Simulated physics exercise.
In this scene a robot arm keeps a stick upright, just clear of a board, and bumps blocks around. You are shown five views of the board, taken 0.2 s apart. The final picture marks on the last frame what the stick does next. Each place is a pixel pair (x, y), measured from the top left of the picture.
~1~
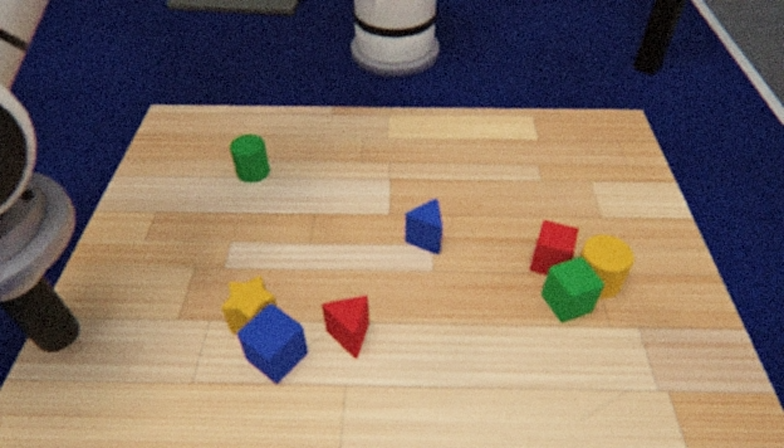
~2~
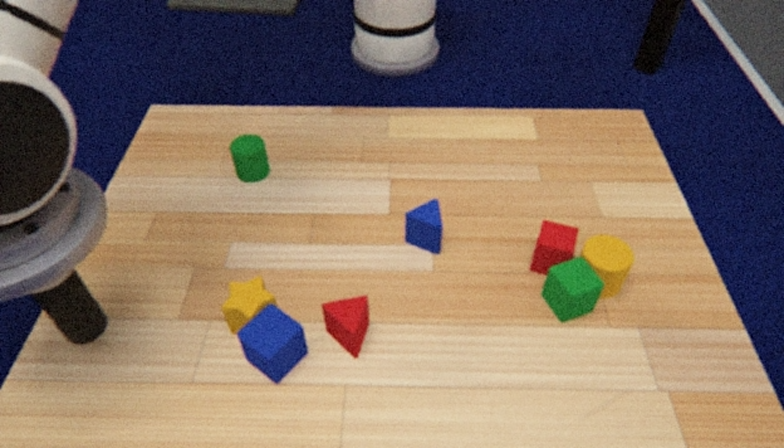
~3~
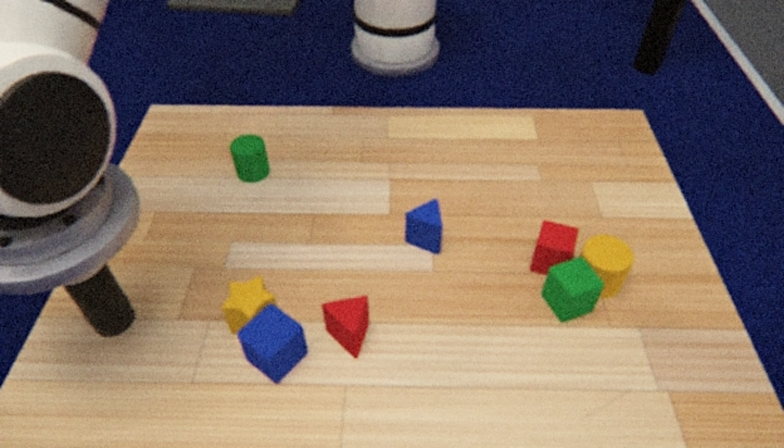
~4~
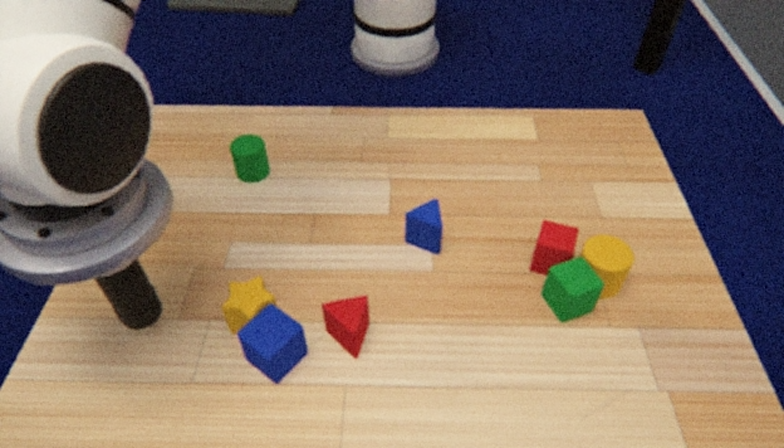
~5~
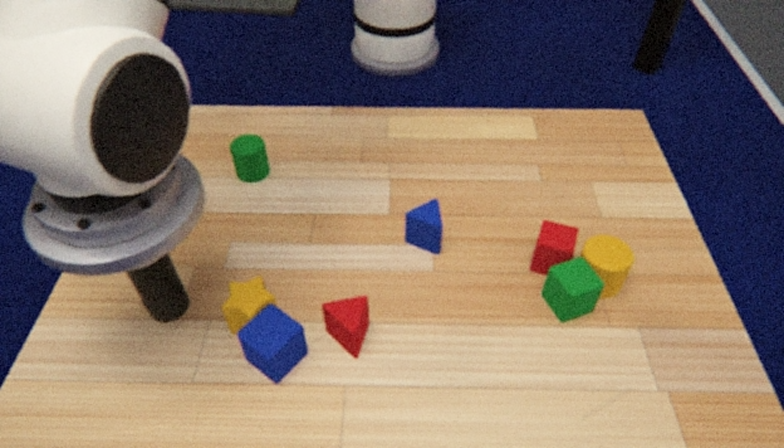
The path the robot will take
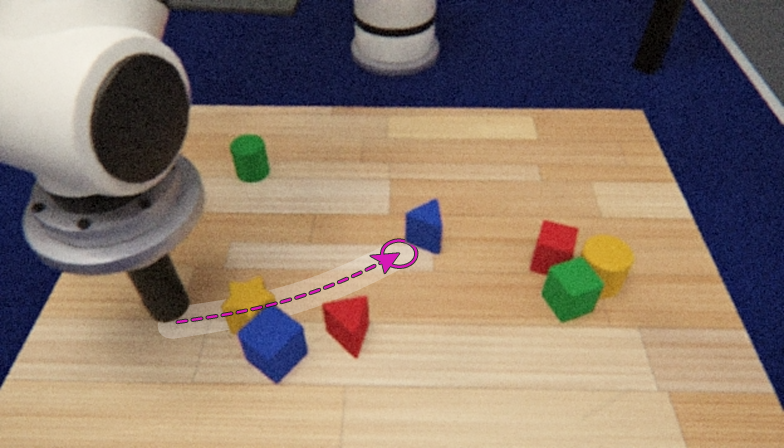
A pale wooden board on a blue floor is seen from above at an angle by a still camera. A yellow star and blue cube sit near a red triangular block at lower left, a green cylinder behind, a blue triangular block mid-board, and red, green and yellow blocks clustered right. From the left, a white robot arm slides its dark stick steadily rightward toward the star, while every block stays still.
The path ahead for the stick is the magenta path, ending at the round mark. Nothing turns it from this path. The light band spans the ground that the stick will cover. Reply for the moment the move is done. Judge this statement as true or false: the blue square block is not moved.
The statement is false.
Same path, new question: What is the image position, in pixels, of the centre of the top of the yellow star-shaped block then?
Its top middle: (316, 294).
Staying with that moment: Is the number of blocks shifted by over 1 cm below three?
Yes, it checks out.
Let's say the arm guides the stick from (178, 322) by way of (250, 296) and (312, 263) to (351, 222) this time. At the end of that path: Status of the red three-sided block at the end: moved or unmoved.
It's unmoved.
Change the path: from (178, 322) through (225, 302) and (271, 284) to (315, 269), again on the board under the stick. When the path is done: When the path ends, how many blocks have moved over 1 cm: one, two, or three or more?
My forecast: 1.
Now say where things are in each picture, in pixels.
The first picture shows stick's lower end at (59, 336); yellow star-shaped block at (247, 295); blue square block at (270, 329); red three-sided block at (348, 310); blue three-sided block at (428, 212).
The second picture shows stick at (88, 329); blocks still.
The third picture shows stick at (115, 321); blocks still.
The fourth picture shows stick at (143, 314); blocks still.
The fifth picture shows stick at (170, 307); yellow star-shaped block at (247, 295); blue square block at (270, 329); red three-sided block at (348, 310); blue three-sided block at (428, 212).
Drawn move, from (178, 322) via (298, 297), ending at (399, 253).
What follows on the original path. One third of the way, stick at (255, 293); yellow star-shaped block at (286, 292), turned 25° clockwise; blue square block at (285, 334), turned 30° clockwise.
Two thirds of the way, stick at (333, 269); yellow star-shaped block at (316, 294), turned 75° clockwise; blue square block at (289, 336), turned 40° clockwise; red three-sided block at (353, 311).
At the end, stick at (399, 238); yellow star-shaped block at (316, 294), turned 75° clockwise; blue square block at (289, 336), turned 40° clockwise; red three-sided block at (353, 311); blue three-sided block still.
